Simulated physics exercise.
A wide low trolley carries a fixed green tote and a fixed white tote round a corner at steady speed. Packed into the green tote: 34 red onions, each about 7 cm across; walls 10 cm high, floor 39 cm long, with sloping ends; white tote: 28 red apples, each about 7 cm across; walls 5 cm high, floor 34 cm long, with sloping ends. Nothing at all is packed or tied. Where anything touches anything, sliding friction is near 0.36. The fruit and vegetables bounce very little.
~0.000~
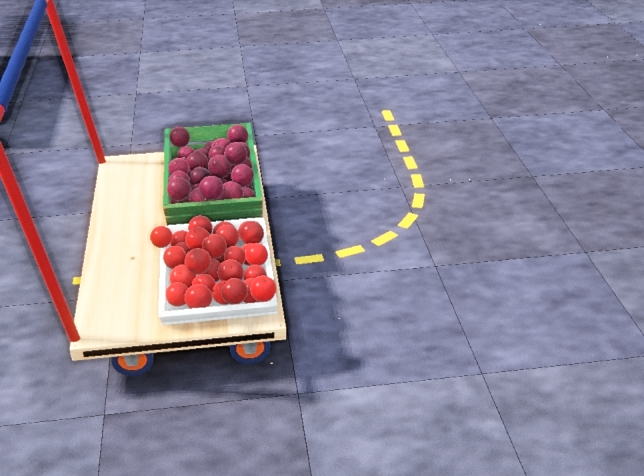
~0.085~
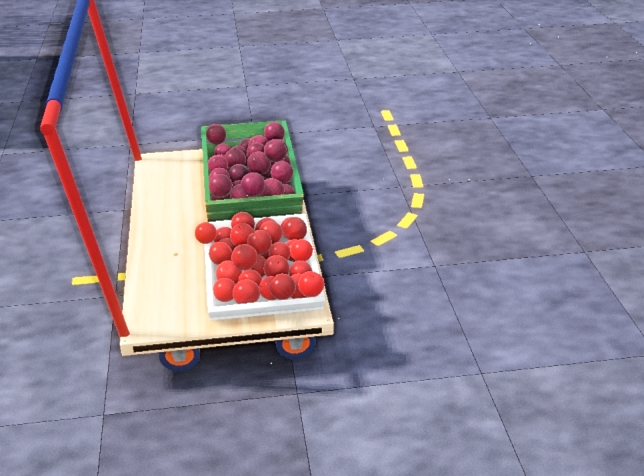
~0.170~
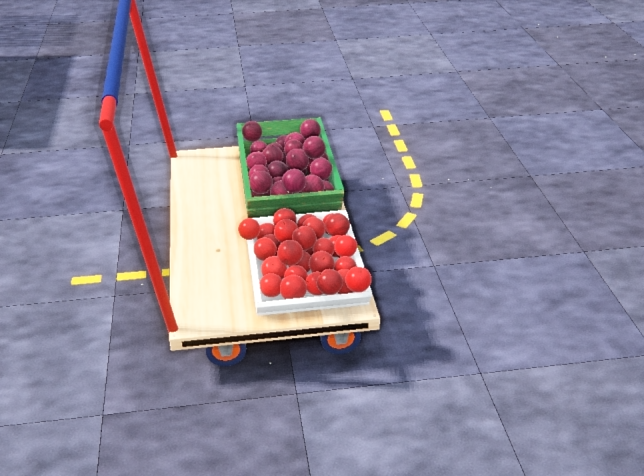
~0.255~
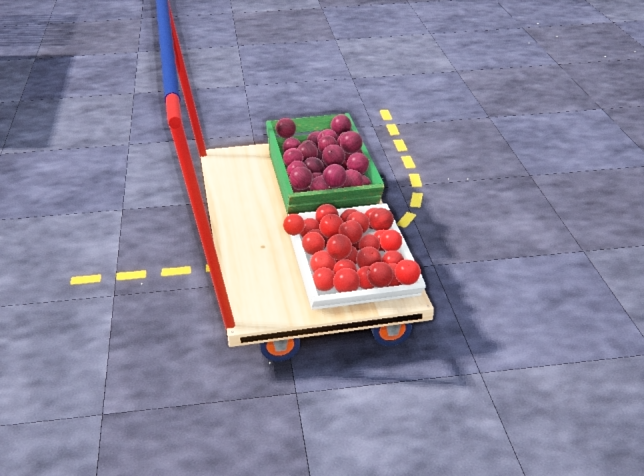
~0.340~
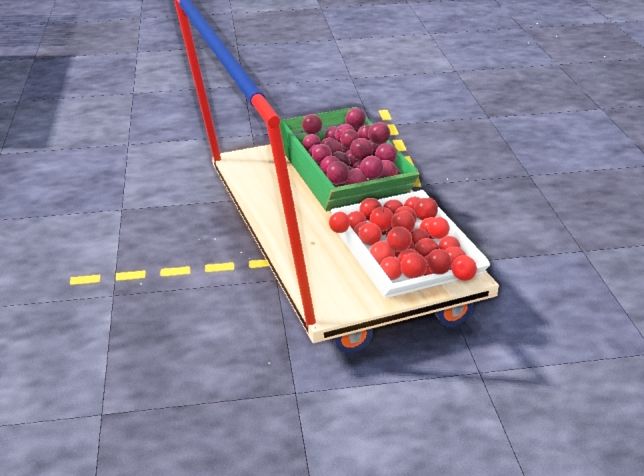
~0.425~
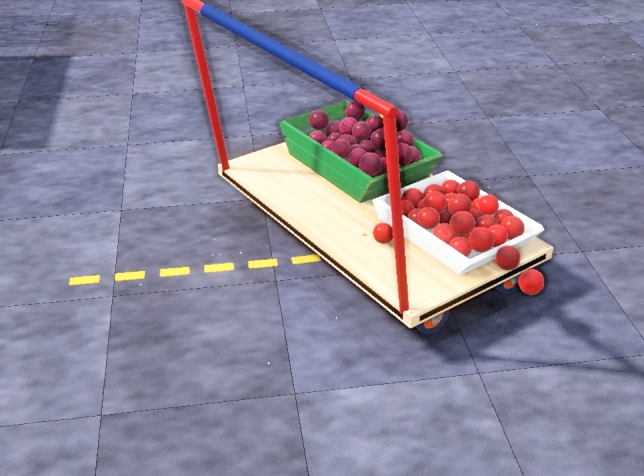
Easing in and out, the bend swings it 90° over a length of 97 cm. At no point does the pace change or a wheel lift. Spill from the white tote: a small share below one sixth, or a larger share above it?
Above one sixth.
After 0.51 s, the green tote is down by 1 of 34 and the white tote is down by 3 of 28.
After 0.64 s, the green tote is down by 1 of 34 and the white tote is down by 9 of 28.
After 0.84 s, the green tote is down by 1 of 34 and the white tote is down by 12 of 28.
Final count (at 1.29 s), the green tote is down by 1 of 34 and the white tote is down by 12 of 28. Asked share, 12 of 28, 43 per cent.
